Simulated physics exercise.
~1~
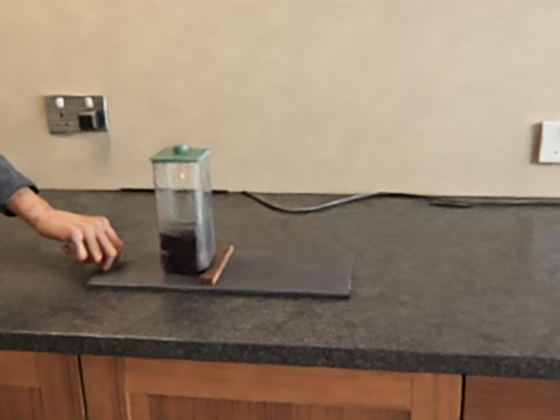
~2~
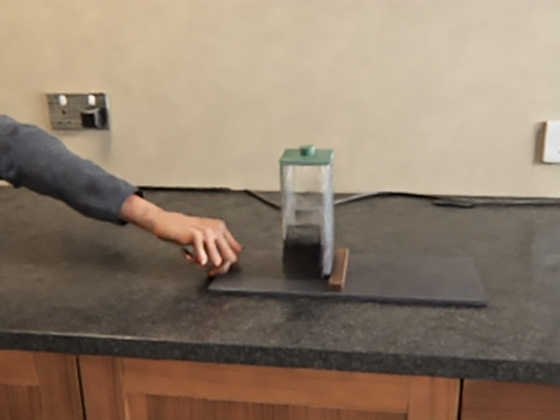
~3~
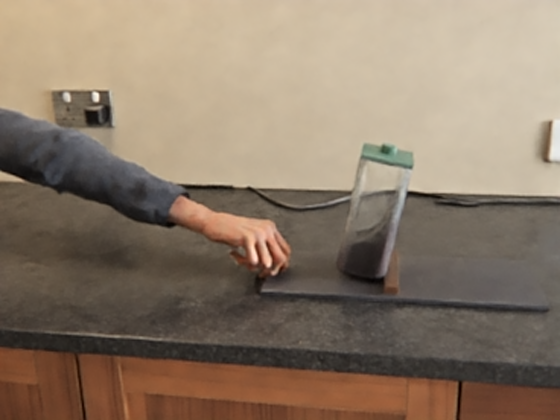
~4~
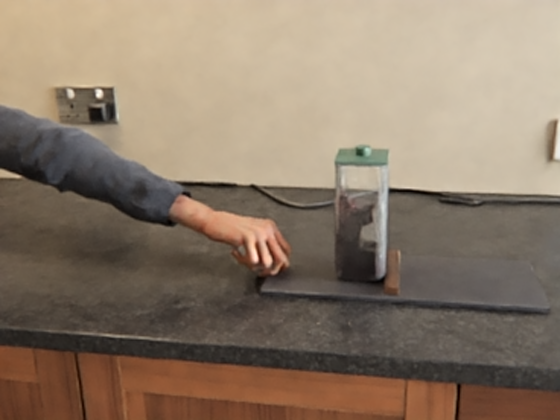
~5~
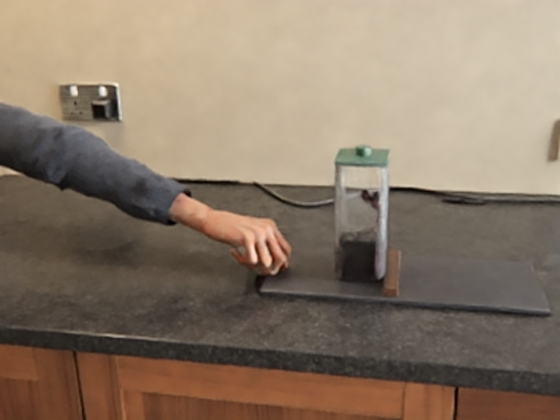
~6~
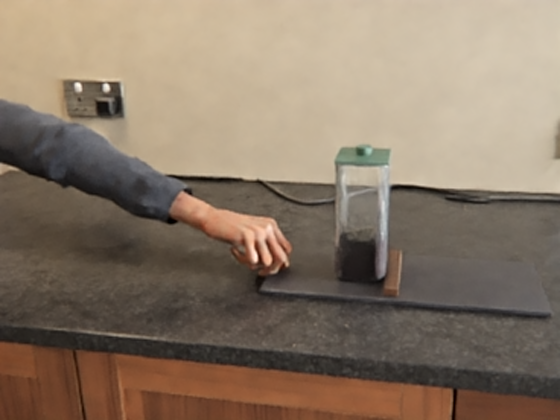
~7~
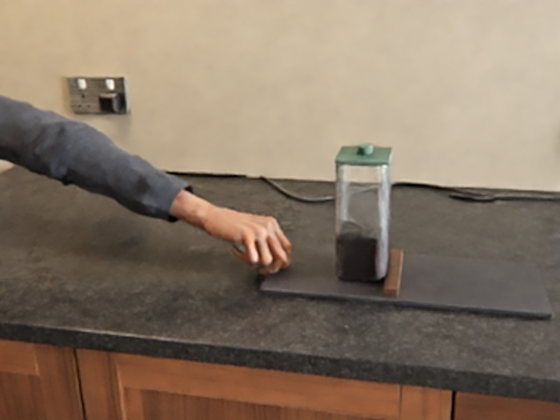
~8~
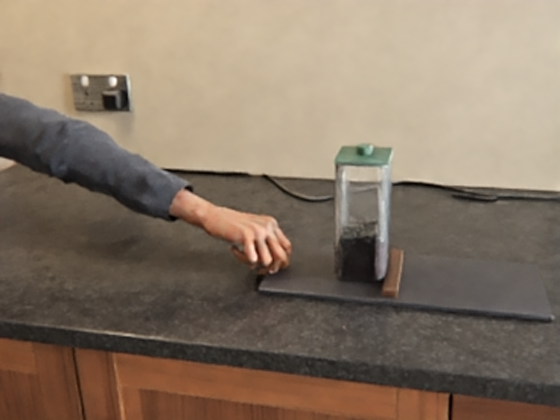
A hand in a dark grey sleeve reaches in from the left over a dark stone worktop with wooden cupboards below, seen from the front and slightly above. Beside it, a clear canister with a green lid, partly filled with dark liquid, stands on a flat dark board against a small brown strip. The hand moves right with the board, carrying the canister along past a beige wall with sockets. As the board stops, the canister tips to the right over the strip. It drops back upright, its liquid splashing up inside, then settling while the canister remains standing and the hand stays at the board's left end.
